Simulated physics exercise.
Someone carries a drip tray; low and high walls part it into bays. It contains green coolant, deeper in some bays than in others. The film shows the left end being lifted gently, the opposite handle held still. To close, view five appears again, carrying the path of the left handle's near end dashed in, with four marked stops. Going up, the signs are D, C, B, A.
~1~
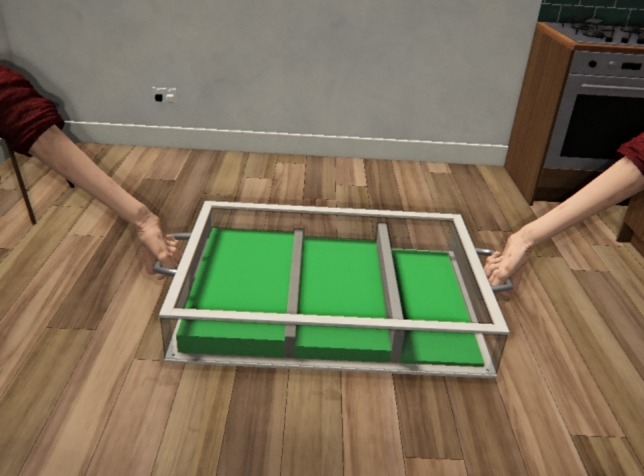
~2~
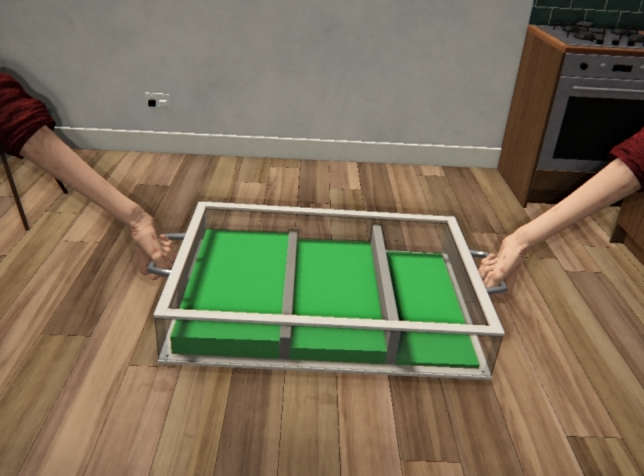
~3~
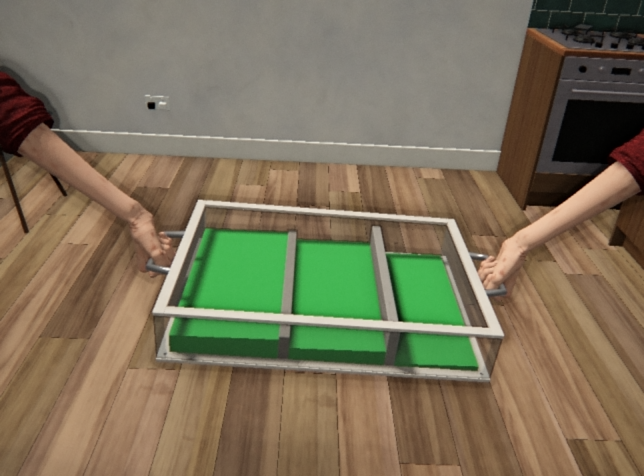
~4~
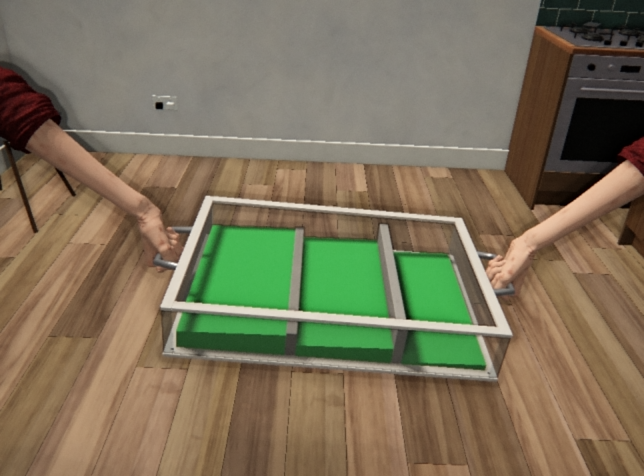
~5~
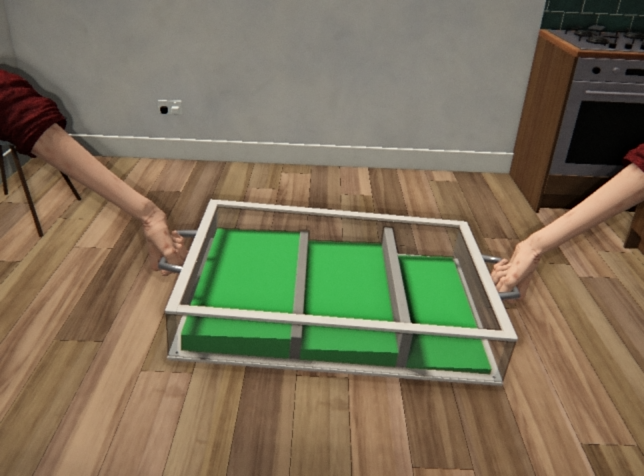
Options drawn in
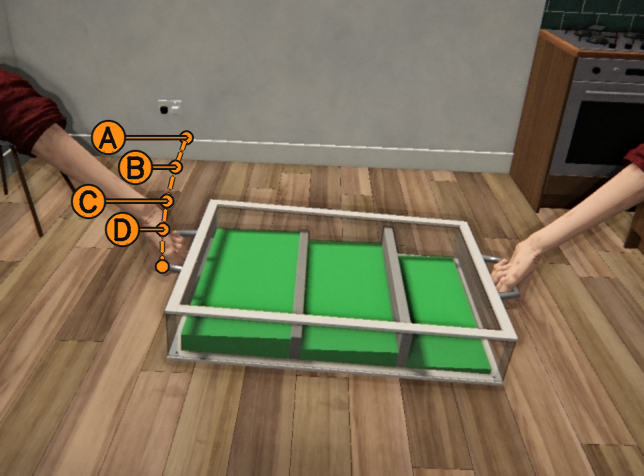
A clear tray of green liquid, held by two hands, sways slightly left, then right.
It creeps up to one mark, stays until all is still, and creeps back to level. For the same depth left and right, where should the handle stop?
Take B.
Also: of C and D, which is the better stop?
Here it is stop C.
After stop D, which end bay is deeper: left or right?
The left one.
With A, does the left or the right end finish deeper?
The right end bay.
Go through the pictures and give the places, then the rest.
In the first frame, the tray is level; deepest in the left bay, at (246, 277), shallowest in the right; left handle at (165, 253).
The second frame shows tipped about 1° down to the right; no wall is crossed; left handle at (158, 253).
The third frame shows tipped about 2° down to the right; no wall is crossed; left handle at (157, 250).
The fourth frame shows tipped about 3° down to the right; no wall is crossed; left handle at (165, 246).
The fifth frame shows tipped about 3° down to the right; deepest in the left bay, at (251, 276), shallowest in the right; left handle at (170, 249).
On the marked copy, A at (186, 137); B at (175, 167); C at (166, 201); D at (162, 229).
With A, the right end bay stands much deeper than the other; nothing spills.
With B, the two end bays stand about equally deep; nothing spills.
With C, the left end bay stands much deeper than the other; nothing spills.
With D, the left end bay stands much deeper than the other; nothing spills.
